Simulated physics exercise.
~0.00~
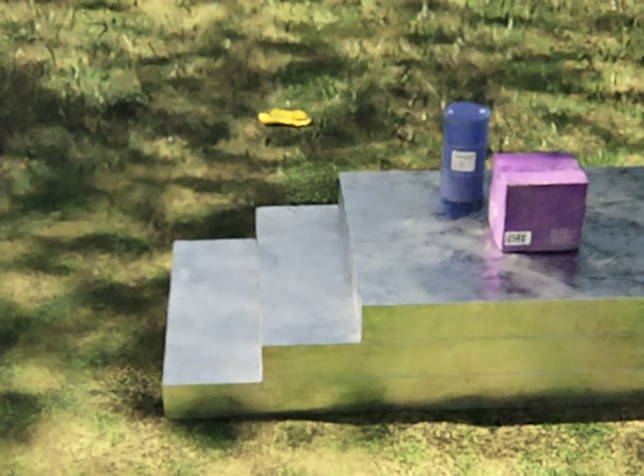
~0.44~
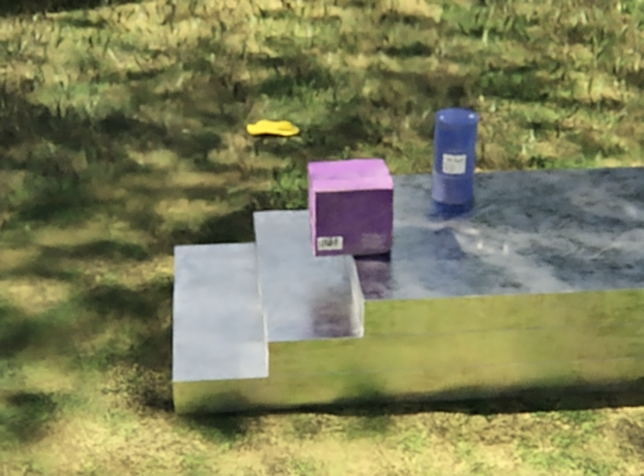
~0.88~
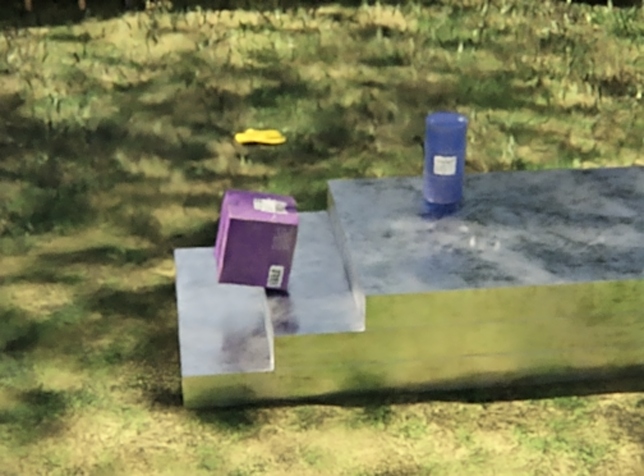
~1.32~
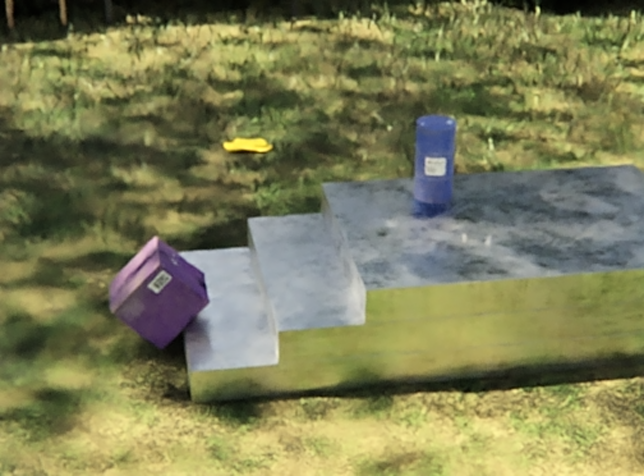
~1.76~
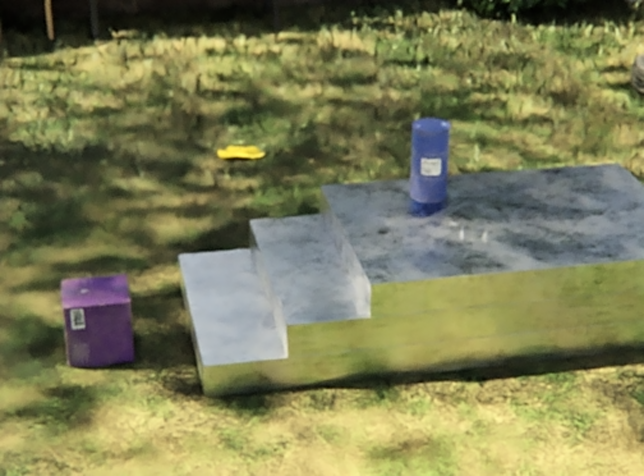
A purple parcel sits beside an upright blue canister on a grey-topped landing with steps going down to the left, set on sunlit, shadow-dappled grass. The parcel slides left across the landing, away from the canister, and reaches the top edge. It tips over to the left as it drops onto the steps, then tumbles past the lowest one, tilted on a corner. It comes down on the grass to the left of the steps and ends sitting flat there, turned onto a different side. The canister remains standing on the landing, and a yellow object lies on the grass behind.
